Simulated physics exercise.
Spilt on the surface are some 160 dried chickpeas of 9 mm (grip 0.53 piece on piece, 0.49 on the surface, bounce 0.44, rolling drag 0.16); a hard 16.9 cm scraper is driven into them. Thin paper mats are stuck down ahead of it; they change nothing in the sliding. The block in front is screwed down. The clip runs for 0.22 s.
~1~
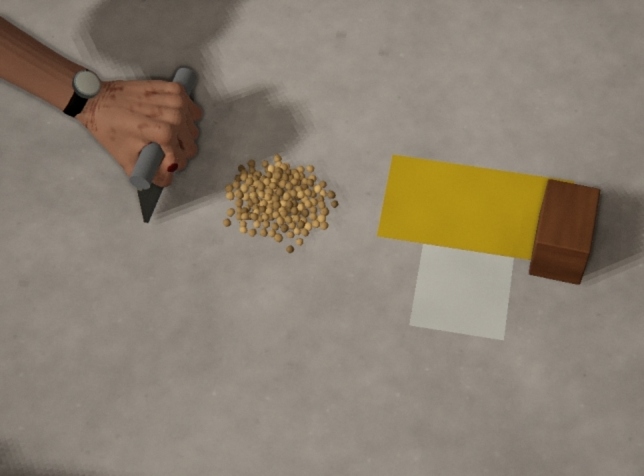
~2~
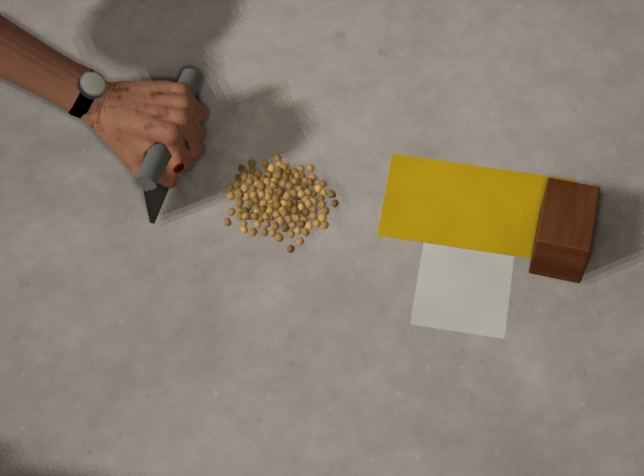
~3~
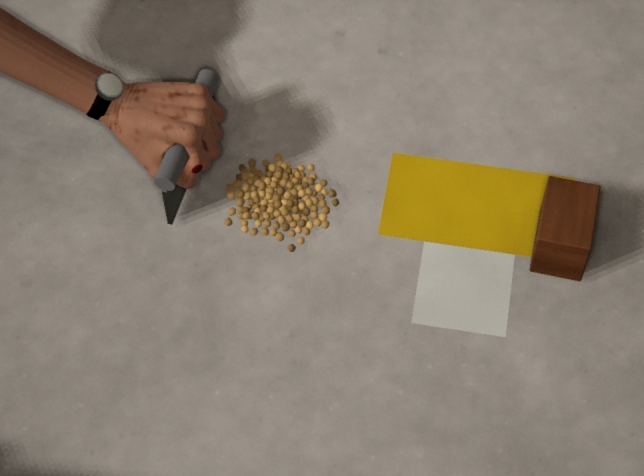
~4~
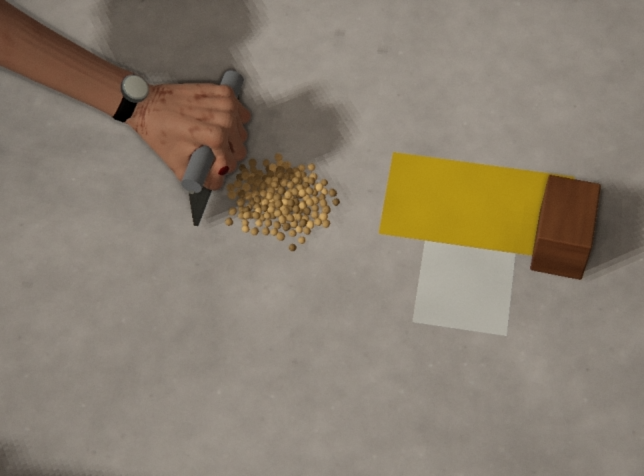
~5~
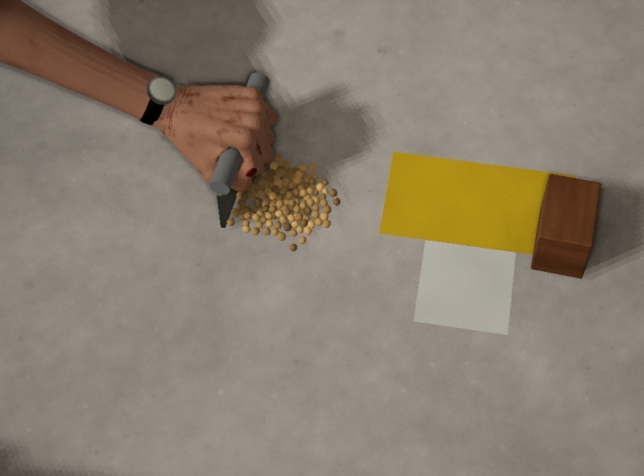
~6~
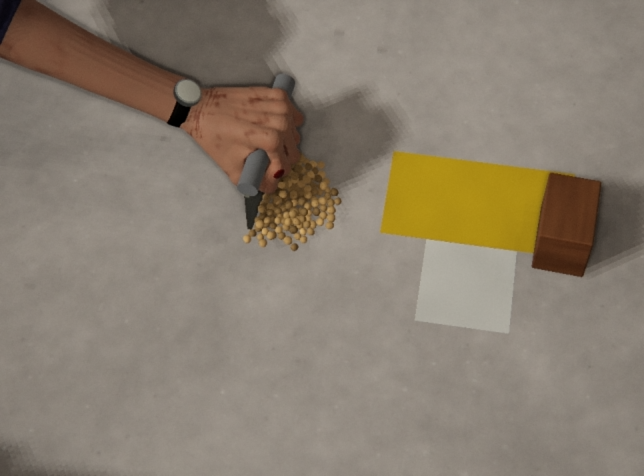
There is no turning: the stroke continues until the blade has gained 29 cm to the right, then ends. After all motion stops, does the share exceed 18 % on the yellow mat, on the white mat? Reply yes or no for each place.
Yellow mat: Yes; white mat: No.
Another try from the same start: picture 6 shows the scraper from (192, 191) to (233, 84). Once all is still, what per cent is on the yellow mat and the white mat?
Yellow mat 45, white mat 0.
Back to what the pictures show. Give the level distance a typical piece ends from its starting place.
I'd put it at close to 22 cm.
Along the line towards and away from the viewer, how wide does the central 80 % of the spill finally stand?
It covers around 18 cm.
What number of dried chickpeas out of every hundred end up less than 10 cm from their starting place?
5 %.
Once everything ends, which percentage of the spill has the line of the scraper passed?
Roughly 20 %.
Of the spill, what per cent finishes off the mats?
Roughly 35 percent.
Then, 0.18 s after the last picture, scraper 24 cm from its start, spill 18 cm wide; yellow mat 45 %, off the mats 55 %.
Then, 0.36 s after the last picture, scraper 30 cm from its start, spill 21 cm wide; white mat 10 %, yellow mat 60 %, off the mats 30 %.
Then, 0.51 s after the last picture, scraper 30 cm from its start, spill 22 cm wide; white mat 10 %, yellow mat 55 %, off the mats 35 %.
In the end, white mat 10 %, yellow mat 55 %, off the mats 35 %.
